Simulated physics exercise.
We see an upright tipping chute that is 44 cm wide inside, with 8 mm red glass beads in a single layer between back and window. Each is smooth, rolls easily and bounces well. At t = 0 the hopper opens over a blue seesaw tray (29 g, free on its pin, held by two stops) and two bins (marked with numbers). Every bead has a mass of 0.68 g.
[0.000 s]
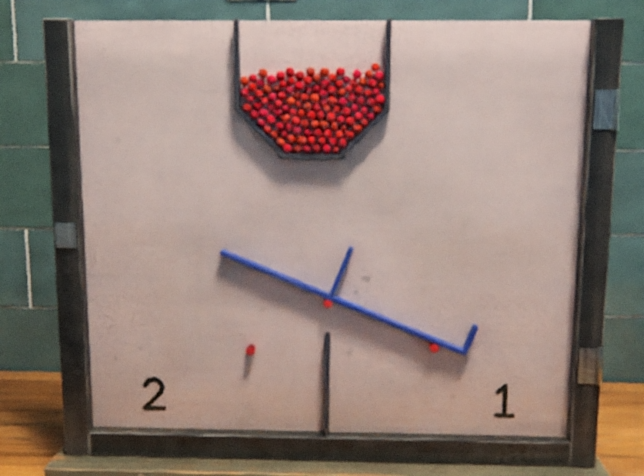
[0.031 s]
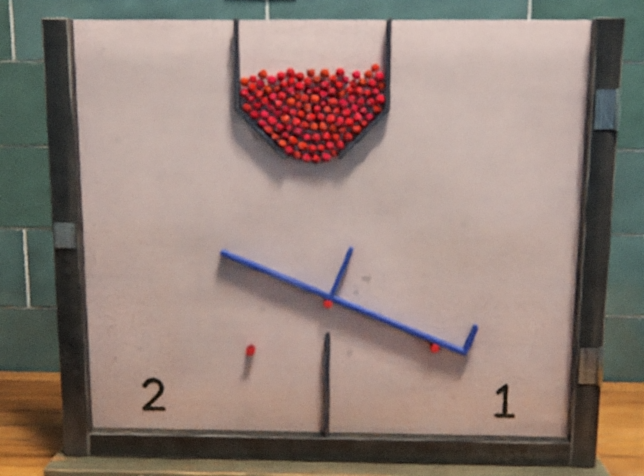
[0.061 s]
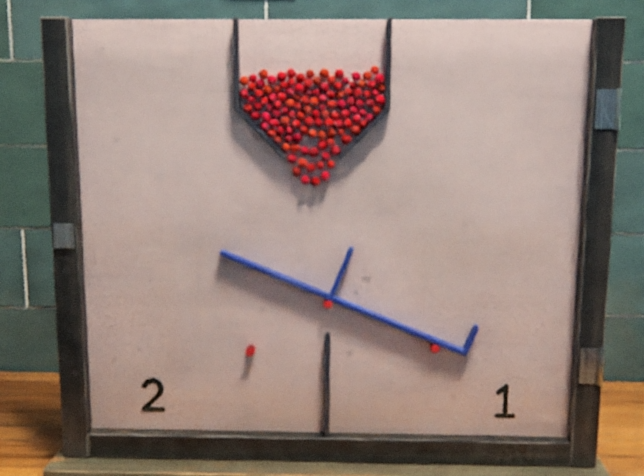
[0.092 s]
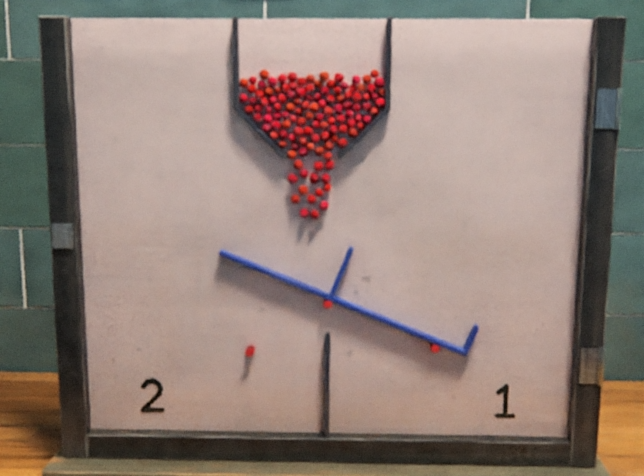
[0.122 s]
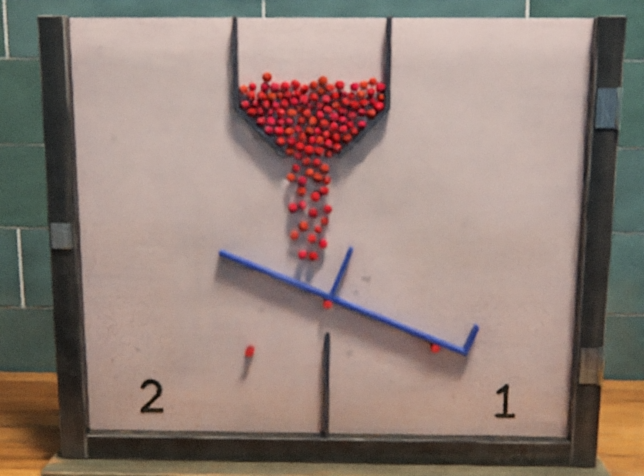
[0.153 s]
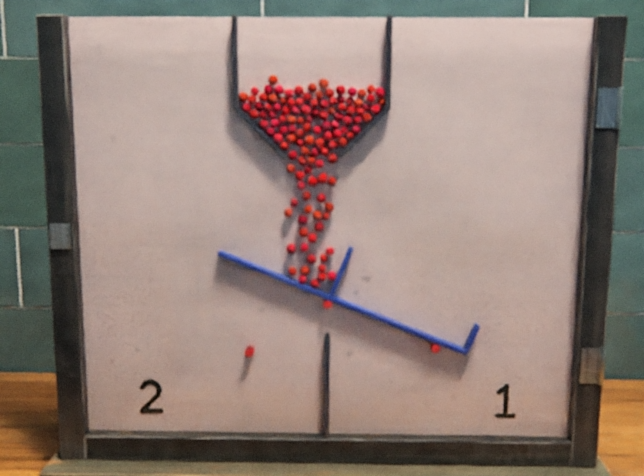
In this clip, red beads pour from the bottom of a hopper in an upright case and gather on a blue tilted tray, left of its upright wall, while the tray stays still with its right end down above two bins.
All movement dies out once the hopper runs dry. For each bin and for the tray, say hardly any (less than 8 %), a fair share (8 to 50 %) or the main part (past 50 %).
In the end bin 1: Tiny share. Bin 2: Majority share. Tray: Medium share.
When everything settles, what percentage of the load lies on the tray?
20 per cent, roughly.
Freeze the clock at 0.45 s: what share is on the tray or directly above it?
About 90 percent.
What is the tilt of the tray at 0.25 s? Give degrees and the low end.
20° or so, right end down.
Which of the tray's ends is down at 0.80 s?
Left.
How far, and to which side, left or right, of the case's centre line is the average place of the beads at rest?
Roughly 8 centimetres to the left of the centre.
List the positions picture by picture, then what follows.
Gate shut, about 120 beads in the hopper; its mouth (284, 156) to (340, 157); tray right end down 22°; its ends (223, 252) and (464, 352), top of its upright wall (351, 249); pivot (328, 303); stops (251, 350) and (434, 347); a lip at the right end; bin 1 (504, 400), bin 2 (154, 394), in the first picture.
In the second picture, 3 out; leading bead (316, 159); tray right end down 22°.
In the third picture, 10 out; leading bead (316, 181); tray right end down 22°.
In the fourth picture, 16 out; leading bead (314, 215); tray right end down 22°.
In the fifth picture, 25 out; leading bead (313, 257); tray right end down 22°.
In the sixth picture, 36 out; leading bead (315, 284); tray right end down 22°; its ends (221, 253) and (465, 352), top of its upright wall (351, 249).
By 0.25 s 50 % have left the hopper; tray right end down 21°; on or over it 50 %, past it to the left 0 %, to the right 0 %.
By 0.45 s 100 % have left the hopper; tray level; on or over it 90 %, past it to the left 5 %, to the right 0 %.
By 0.80 s 100 % have left the hopper; tray left end down 30°; on or over it 25 %, past it to the left 75 %, to the right 0 %.
In the end, by 2.7 s, bin 1, 5 %, bin 2, 75 %, tray, 20 %; tray right end down 22°.
